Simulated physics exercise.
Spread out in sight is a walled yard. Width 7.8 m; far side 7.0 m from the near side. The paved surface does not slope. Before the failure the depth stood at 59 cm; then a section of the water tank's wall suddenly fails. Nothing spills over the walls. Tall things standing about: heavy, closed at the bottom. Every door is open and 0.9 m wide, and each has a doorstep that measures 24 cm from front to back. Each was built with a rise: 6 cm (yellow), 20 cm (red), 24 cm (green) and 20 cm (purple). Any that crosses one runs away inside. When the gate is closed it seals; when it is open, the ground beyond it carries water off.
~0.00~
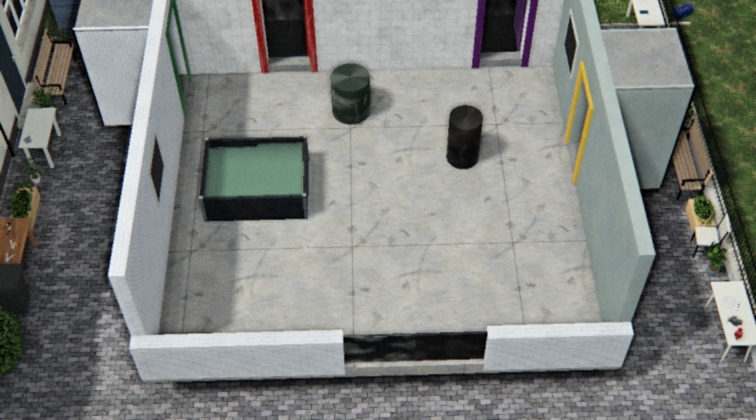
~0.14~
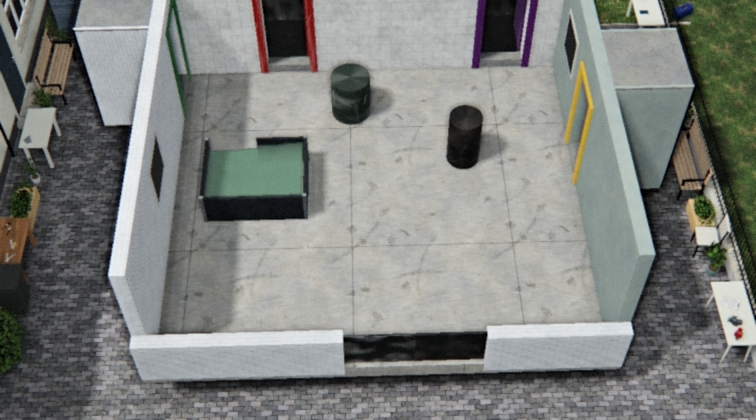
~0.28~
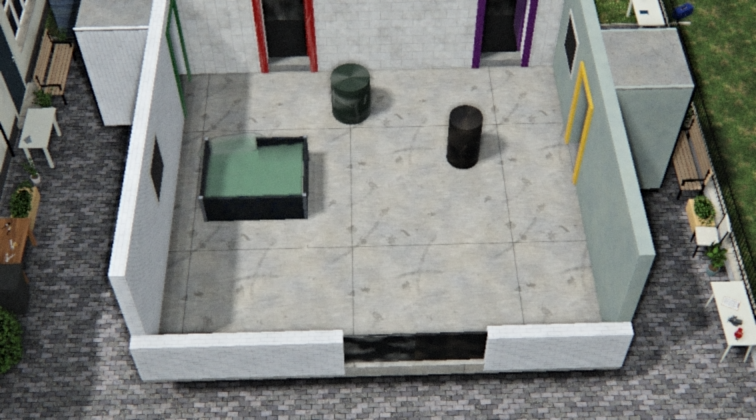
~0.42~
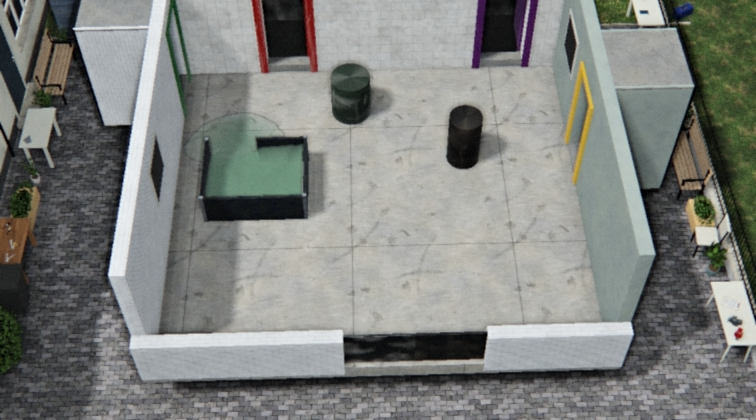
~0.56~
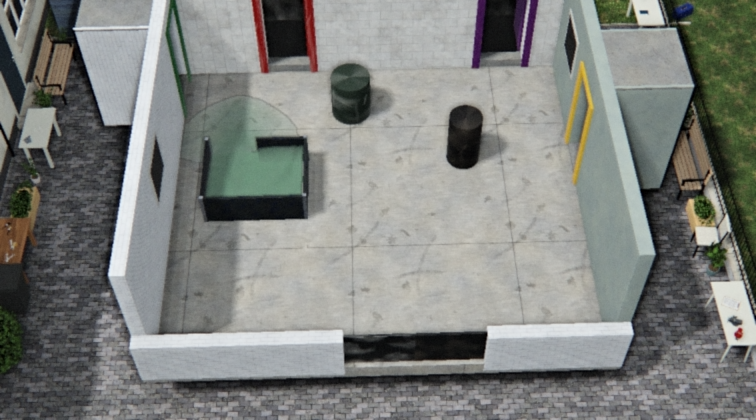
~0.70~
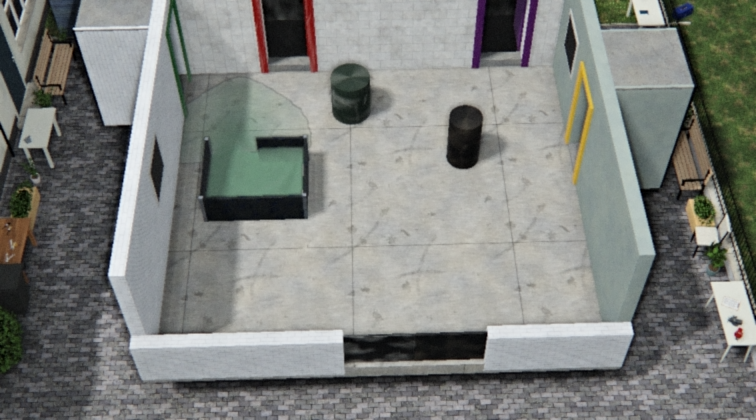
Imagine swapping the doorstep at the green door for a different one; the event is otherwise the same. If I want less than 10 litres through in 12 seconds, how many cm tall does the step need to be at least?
You would need about 25 cm.
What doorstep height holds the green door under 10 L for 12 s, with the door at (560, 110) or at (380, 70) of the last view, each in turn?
First place around 8.5 cm, second around 8.0 cm.
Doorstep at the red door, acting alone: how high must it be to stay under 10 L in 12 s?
Red: Roughly 16 cm.
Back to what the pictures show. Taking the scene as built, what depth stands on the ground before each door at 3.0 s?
Door by door, in centimetres - yellow 0, red 16, green 21, purple 0.
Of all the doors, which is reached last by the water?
Yellow.
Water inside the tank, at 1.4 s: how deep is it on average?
Mean depth: Approx. 36 cm.
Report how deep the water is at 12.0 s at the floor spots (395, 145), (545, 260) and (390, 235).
First 2, then 2, then 2 cm.
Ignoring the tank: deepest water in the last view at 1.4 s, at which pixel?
Near (190, 79).
After 1.4 s water covers 10 % of the floor, deepest (44 cm) near (190, 79); 18 cm at the green door, 0 litres in over its 24 cm doorstep.
After 3.0 s water covers 15 % of the floor, deepest (24 cm) near (333, 106); 21 cm at the green door, 11 litres in over its 24 cm doorstep.
After 12.0 s water covers 85 % of the floor, deepest (6 cm) near (480, 351); 5 cm at the green door, 12 litres in over its 24 cm doorstep.
At the green door as built, the water arrived by 0.8 s and peaked near 26 cm at 2.2 s.
Run again over the same 12 s with other heights there, 22 litres in over 20.5 cm, 5 litres over 28 cm. The limit of 10 litres is kept from about 25 cm up.
